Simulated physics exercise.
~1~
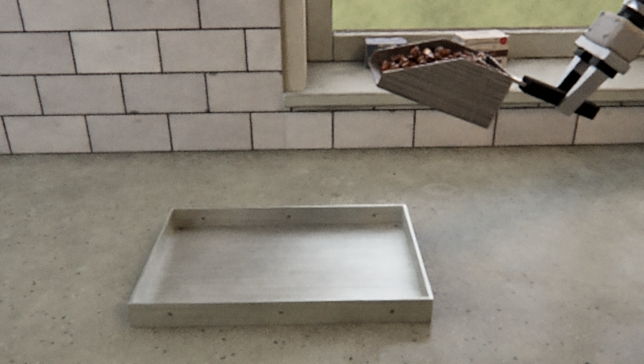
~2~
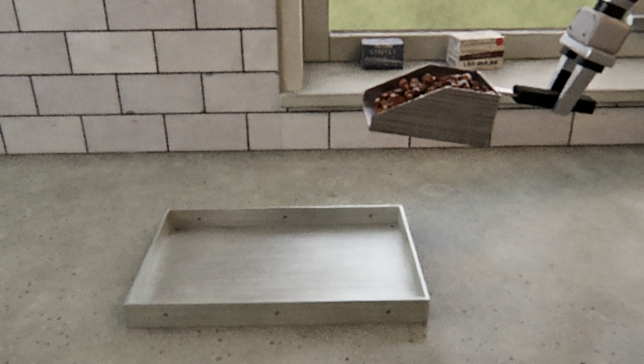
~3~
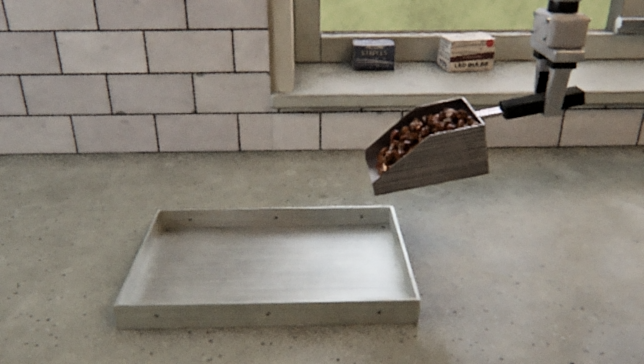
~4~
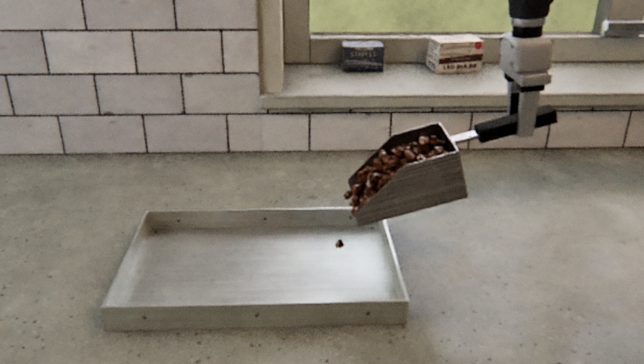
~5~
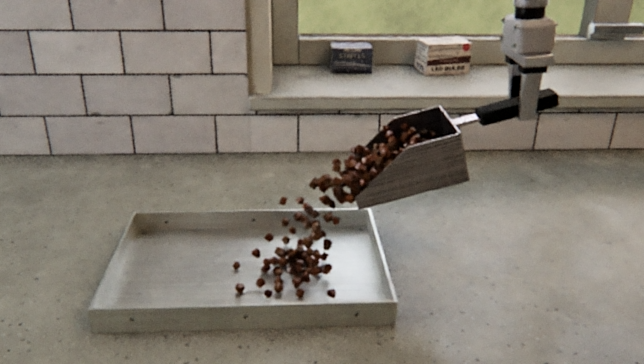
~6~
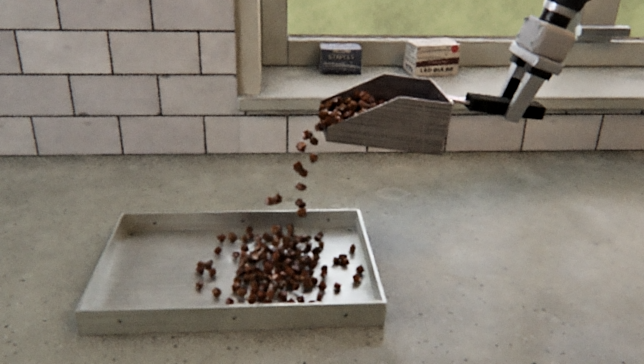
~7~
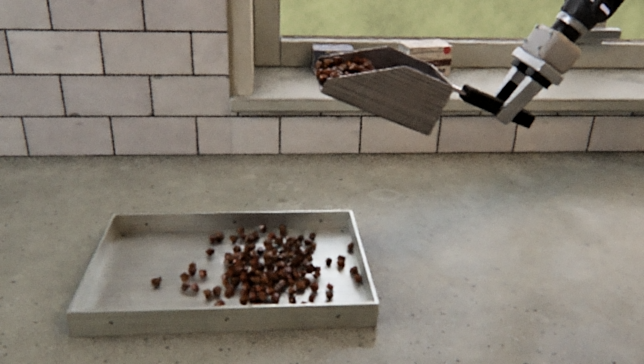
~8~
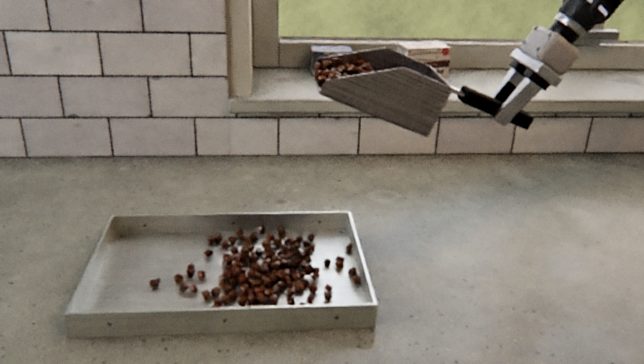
A robotic gripper holds a grey metal scoop heaped with reddish-brown pellets at the upper right, above a speckled grey countertop seen from the front and slightly above. A shallow silver tray sits below to the left, with white tiles and a windowsill holding two small boxes behind. The scoop lowers and tips its open front toward the tray. A first pellet drops, then a stream pours out and scatters across the tray. The arm lifts and tilts the scoop back, and the last pellets fall. Finally the scoop hangs still, partly full, above a loose pile in the tray.
